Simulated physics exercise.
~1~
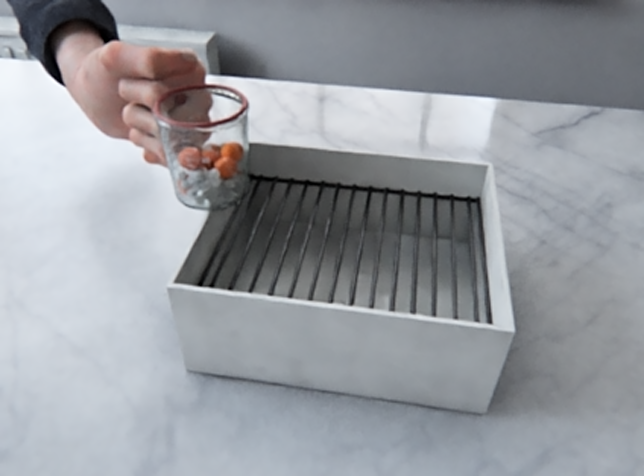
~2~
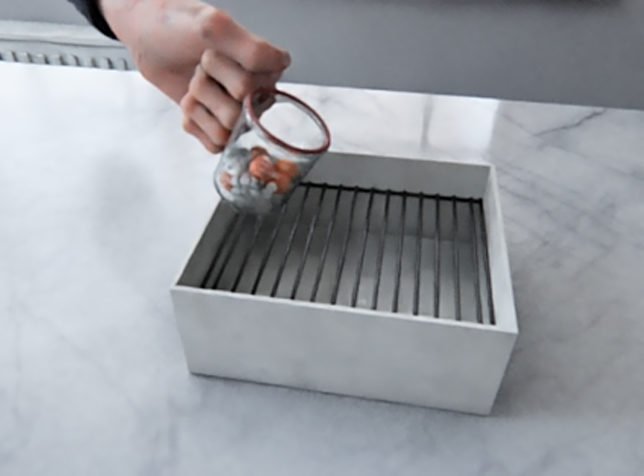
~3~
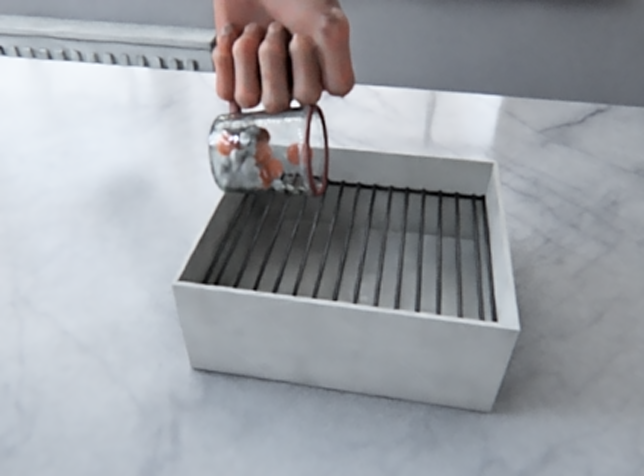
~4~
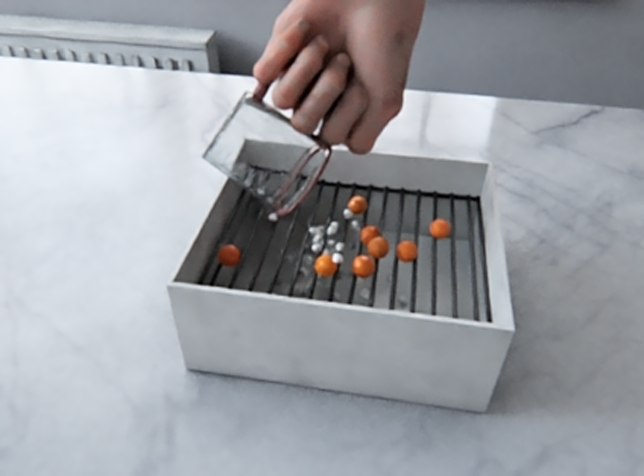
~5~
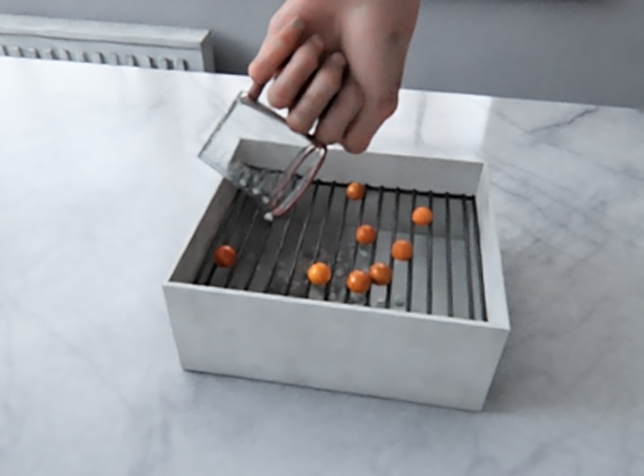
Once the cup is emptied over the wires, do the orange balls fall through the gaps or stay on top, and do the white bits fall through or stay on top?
The orange balls stay on top of the wires, while the white bits fall through the gaps and end up below.
